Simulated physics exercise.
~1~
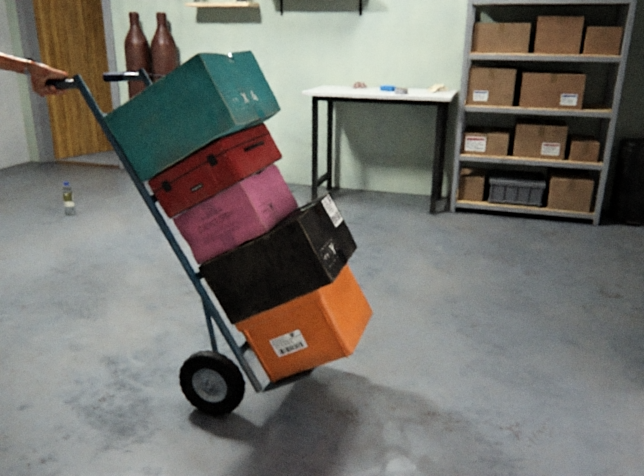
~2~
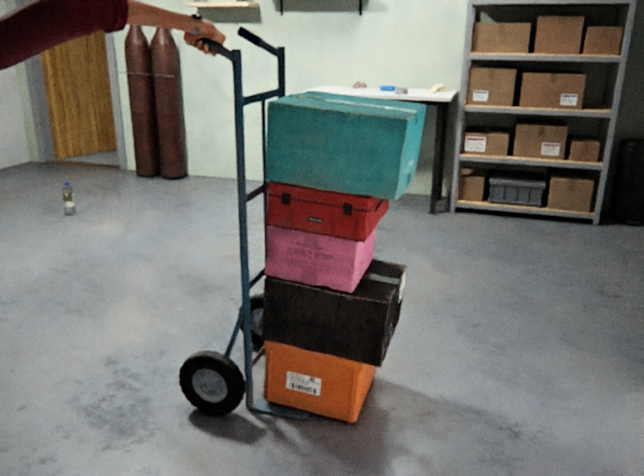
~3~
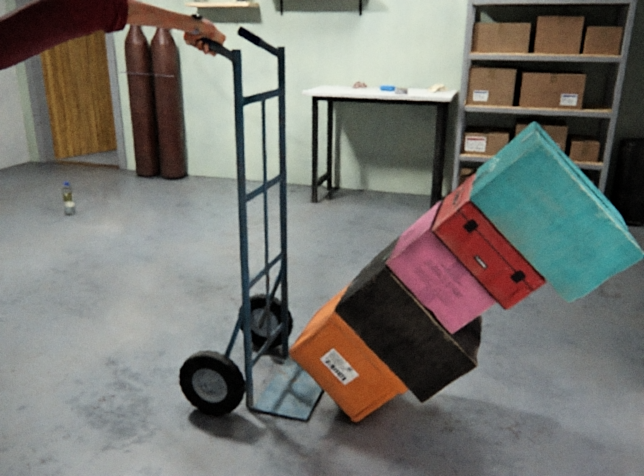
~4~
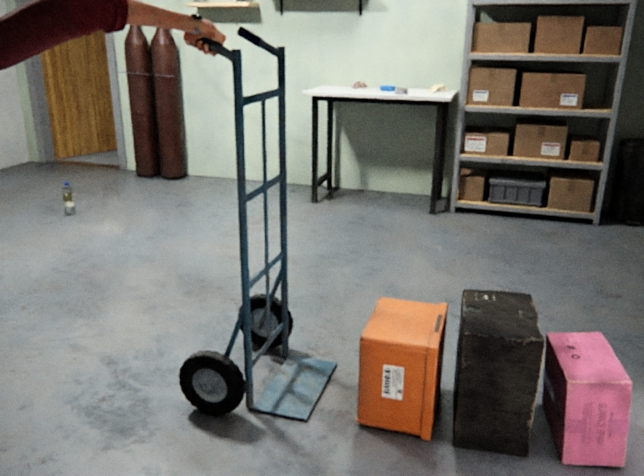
In a storage room with a grey floor, seen from a still viewpoint in front, a hand at the left holds a blue two-wheeled hand truck tilted back. It carries a loose stack, with an orange tote lowest, then a black parcel, a pink box, a red toolbox and a turquoise box on top. The arm swings the truck upright, and the stack keeps tipping to the right. The whole column leans away and topples off the front. Finally the truck stands empty, with the orange tote, black parcel and pink box tipped over in a row to its right, the others out of view.
